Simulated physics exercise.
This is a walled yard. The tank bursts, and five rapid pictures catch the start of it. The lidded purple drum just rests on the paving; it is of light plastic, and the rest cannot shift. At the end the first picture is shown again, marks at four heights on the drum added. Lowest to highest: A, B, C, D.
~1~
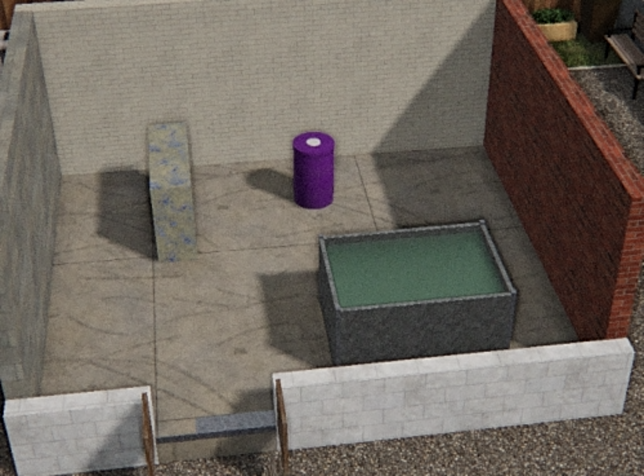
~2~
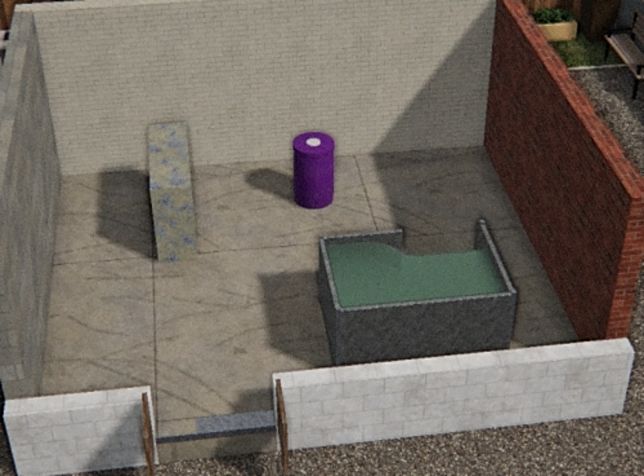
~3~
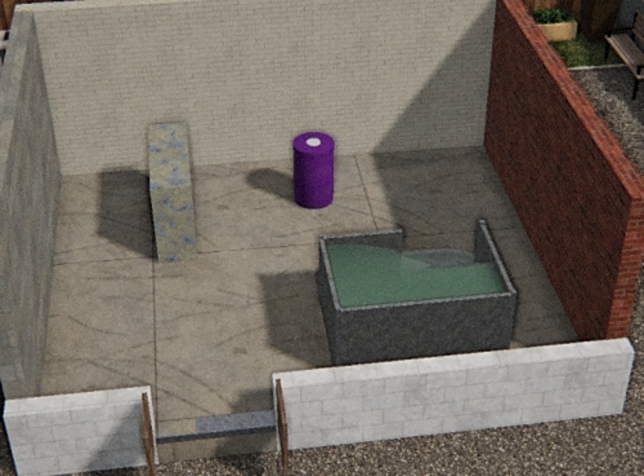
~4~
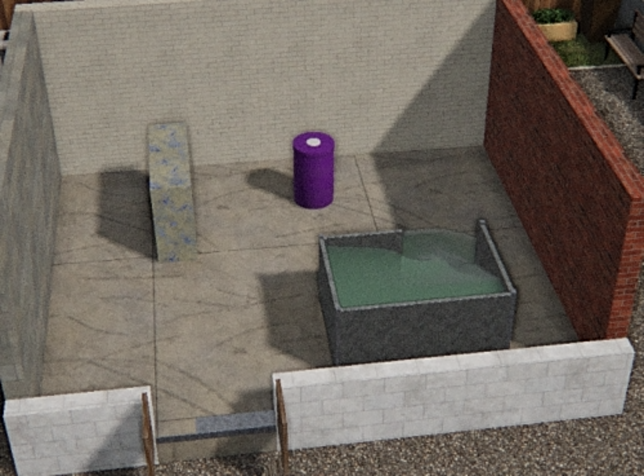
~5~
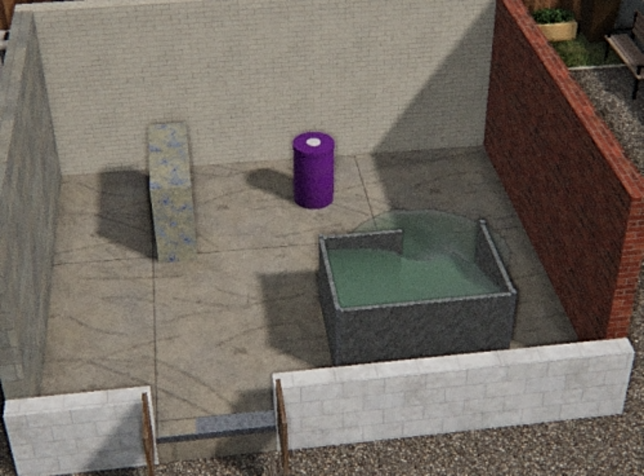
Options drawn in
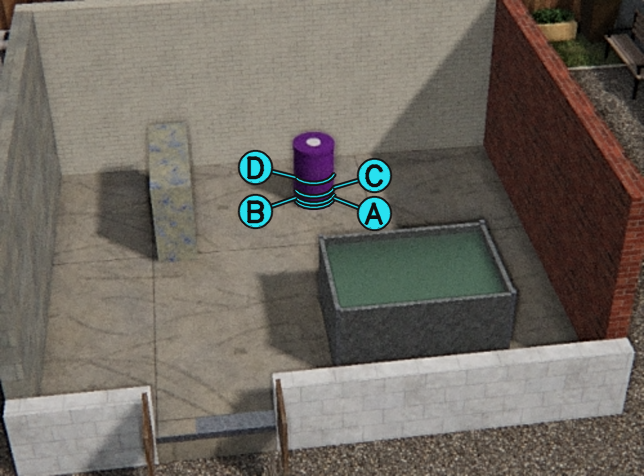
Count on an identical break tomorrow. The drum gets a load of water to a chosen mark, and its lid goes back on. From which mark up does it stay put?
It is D.
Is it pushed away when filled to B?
Yes, it does.
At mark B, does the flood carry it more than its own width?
Yes, it does.
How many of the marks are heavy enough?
One of the four.
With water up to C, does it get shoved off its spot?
Yes.
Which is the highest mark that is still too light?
It is C.
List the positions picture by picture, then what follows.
Lid of the purple drum at (313, 143); tank full, its middle at (413, 270); open gate at (212, 383), in the first frame.
Water covers 2 % of the ground, mostly out of sight from here, in the second frame.
Water covers 4 % of the ground, mostly out of sight from here, in the third frame.
Water covers 7 % of the ground, mostly out of sight from here, in the fourth frame.
Lid of the purple drum at (313, 143); water covers 10 % of the ground, mostly out of sight from here, in the fifth frame.
On the marked copy, A at (316, 207); B at (316, 203); C at (316, 196); D at (316, 183); from the bottom up A, B, C, D.
If A is chosen, it is pushed about 5 times its own width away.
If B is chosen, it is pushed about 3 times its own width away.
If C is chosen, it is pushed about its own width away.
If D is chosen, it does not move.
